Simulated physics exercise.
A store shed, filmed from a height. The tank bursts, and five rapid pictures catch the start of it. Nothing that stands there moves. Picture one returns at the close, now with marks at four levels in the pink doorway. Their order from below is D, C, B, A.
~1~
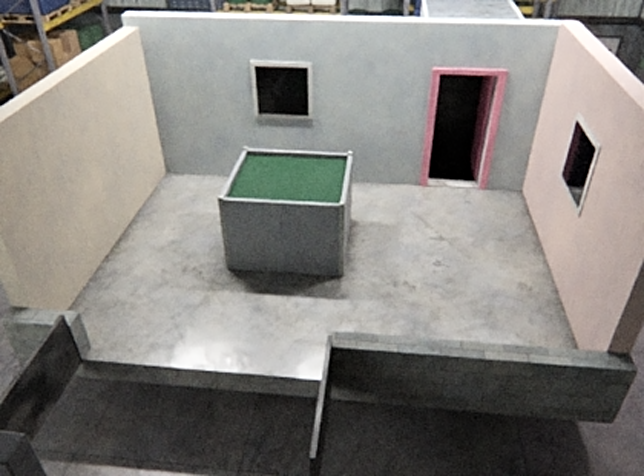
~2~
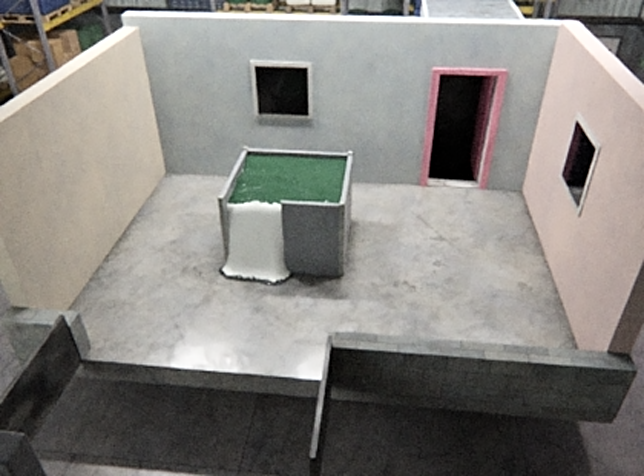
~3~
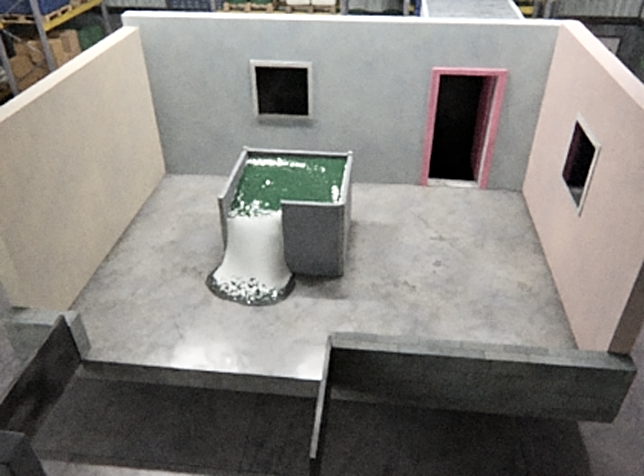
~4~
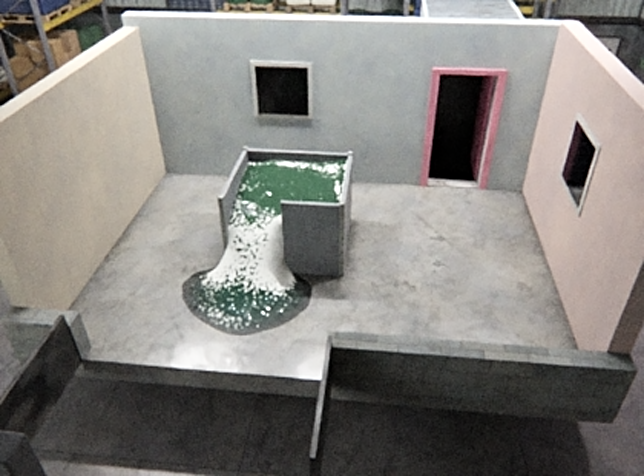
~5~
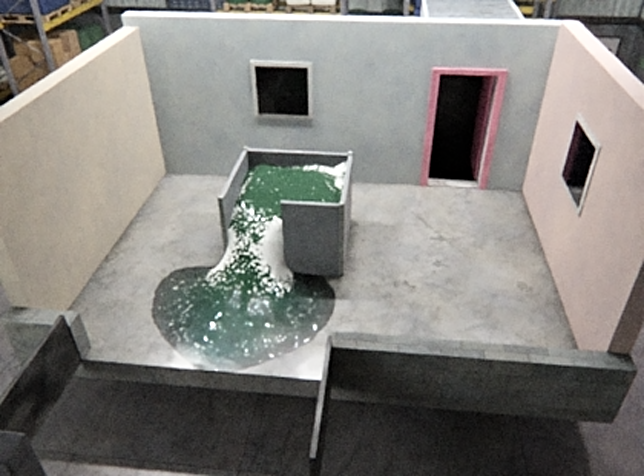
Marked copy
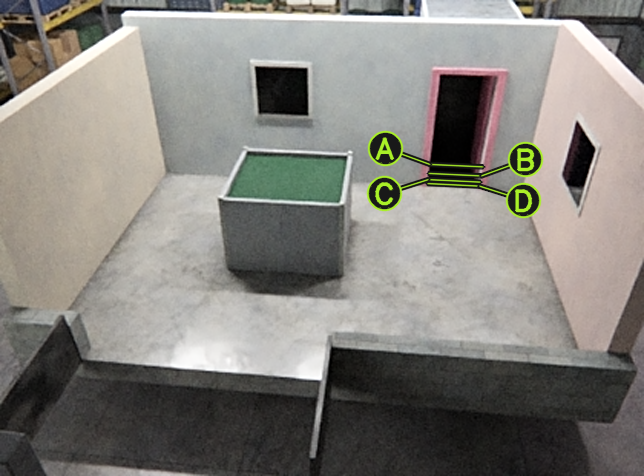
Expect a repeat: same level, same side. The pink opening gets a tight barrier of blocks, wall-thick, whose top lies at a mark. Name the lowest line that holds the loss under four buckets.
Height D just does it.
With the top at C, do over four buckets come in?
No.
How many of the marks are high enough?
All four.
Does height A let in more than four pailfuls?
No.
On the marked copy, A at (456, 165); B at (455, 174); C at (454, 180); D at (453, 184); from the bottom up D, C, B, A.
If A is chosen, nothing gets over.
If B is chosen, nothing gets over.
If C is chosen, nothing gets over.
If D is chosen, nothing gets over.
